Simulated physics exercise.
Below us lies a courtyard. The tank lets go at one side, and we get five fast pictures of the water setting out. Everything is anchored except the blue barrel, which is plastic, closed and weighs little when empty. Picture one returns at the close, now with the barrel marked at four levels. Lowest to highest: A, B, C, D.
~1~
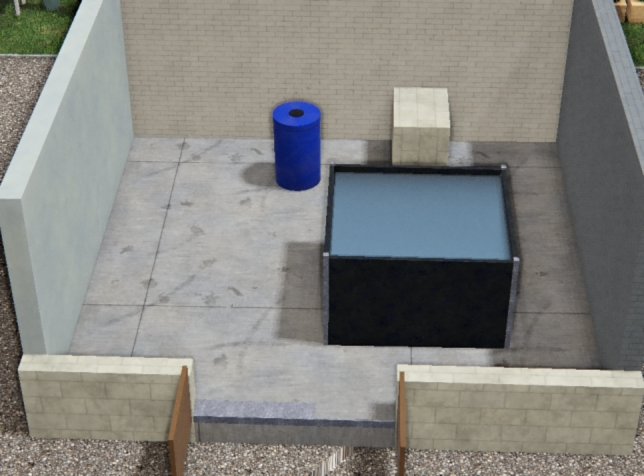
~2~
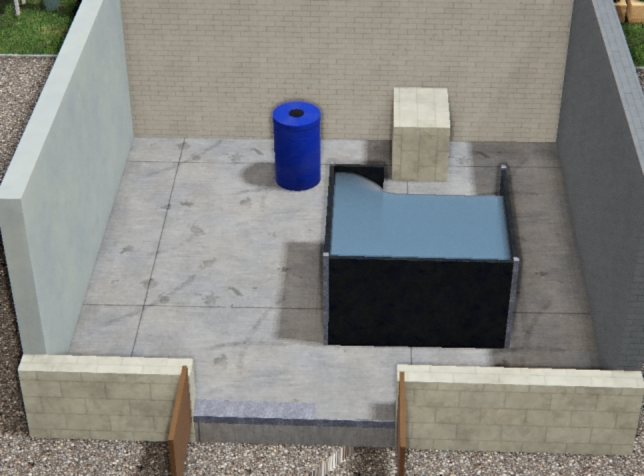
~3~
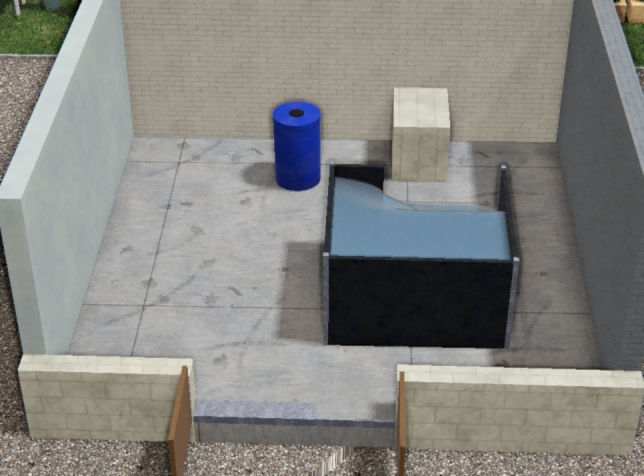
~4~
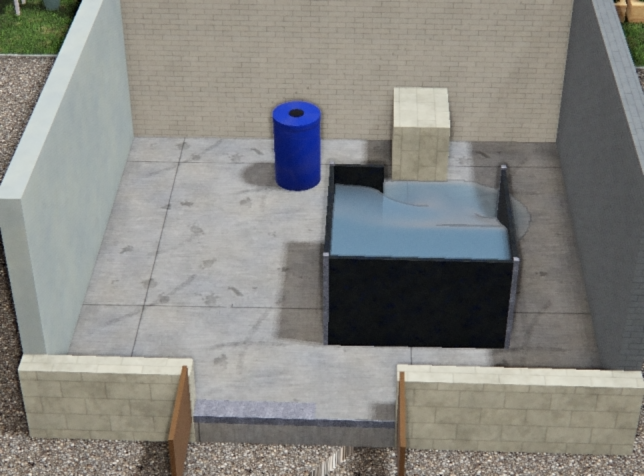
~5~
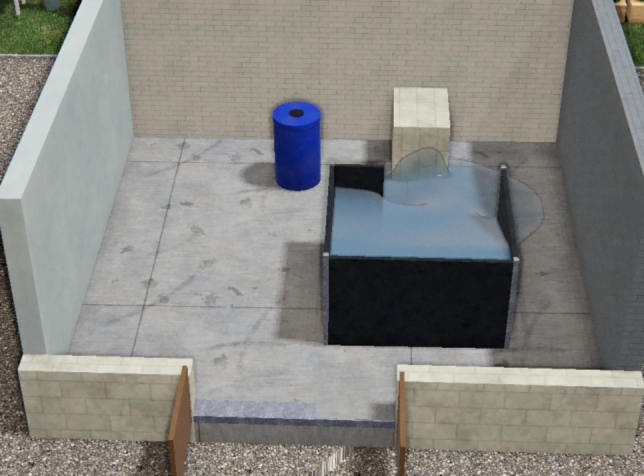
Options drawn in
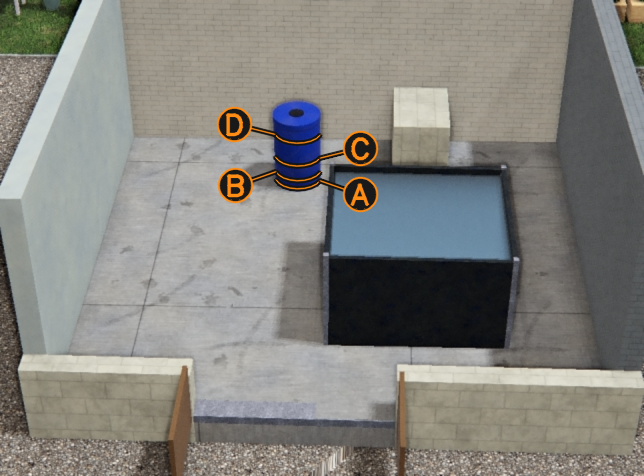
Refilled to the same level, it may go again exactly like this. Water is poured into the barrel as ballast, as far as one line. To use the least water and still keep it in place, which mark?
I would pick level D.
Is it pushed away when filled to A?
Yes.
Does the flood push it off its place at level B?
Yes, it does.
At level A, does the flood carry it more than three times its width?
Yes.
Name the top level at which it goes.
The answer is C.
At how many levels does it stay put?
One.
On the marked copy, A at (297, 188); B at (297, 180); C at (296, 166); D at (296, 143); from the bottom up A, B, C, D.
With A, it is pushed about 7 times its own width away.
With B, it is pushed about 3 times its own width away.
With C, it is pushed about half its own width away.
With D, it does not move.
